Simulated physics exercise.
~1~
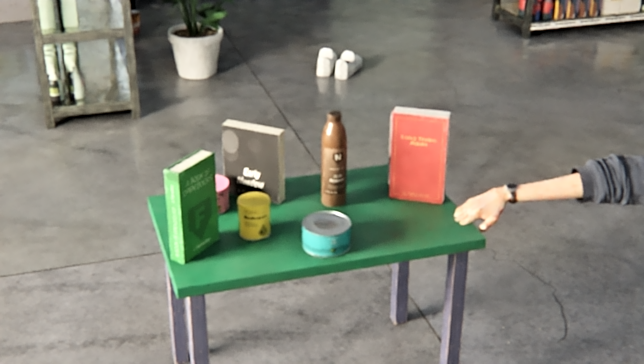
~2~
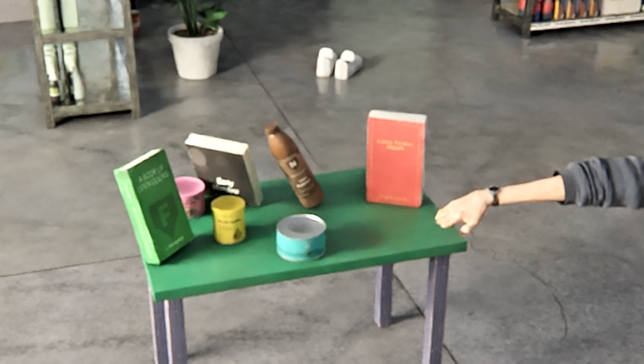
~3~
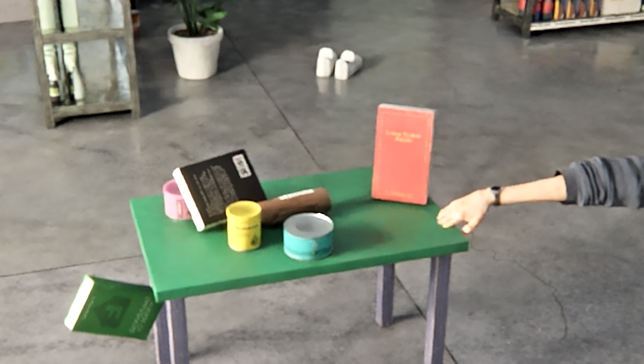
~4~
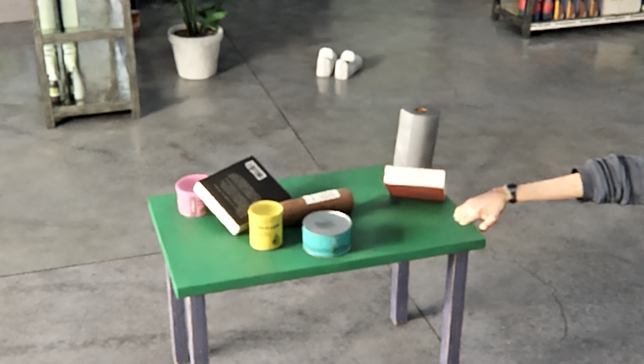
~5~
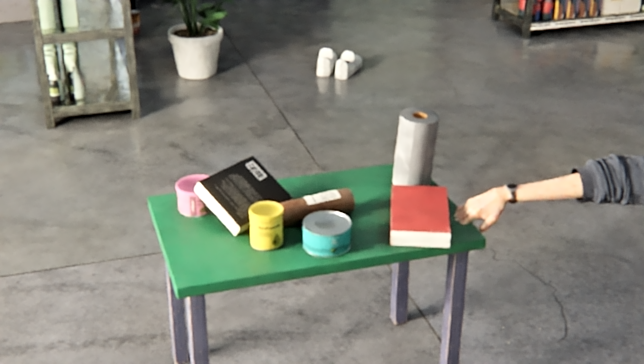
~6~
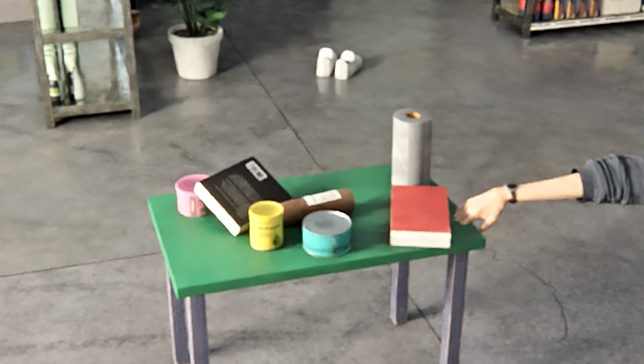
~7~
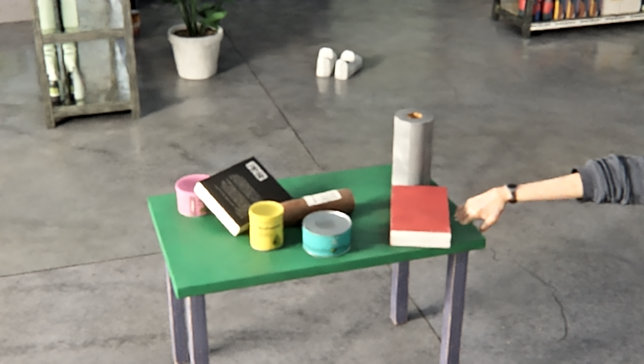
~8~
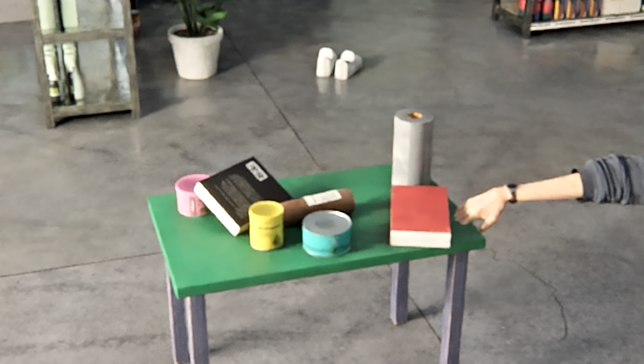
A small green table stands on a grey concrete floor, seen from slightly above, with a hand gripping its right edge. It holds a green book at the left, a black book, pink and yellow tins, a brown bottle, a turquoise tub and a red book hiding a grey roll. The hand jerks the table left, and the books and bottle tip. The green book drops off the left side while the black book and bottle topple. As the table shifts back right, the red book falls flat, revealing the upright roll. The table rests, the black book still on it.
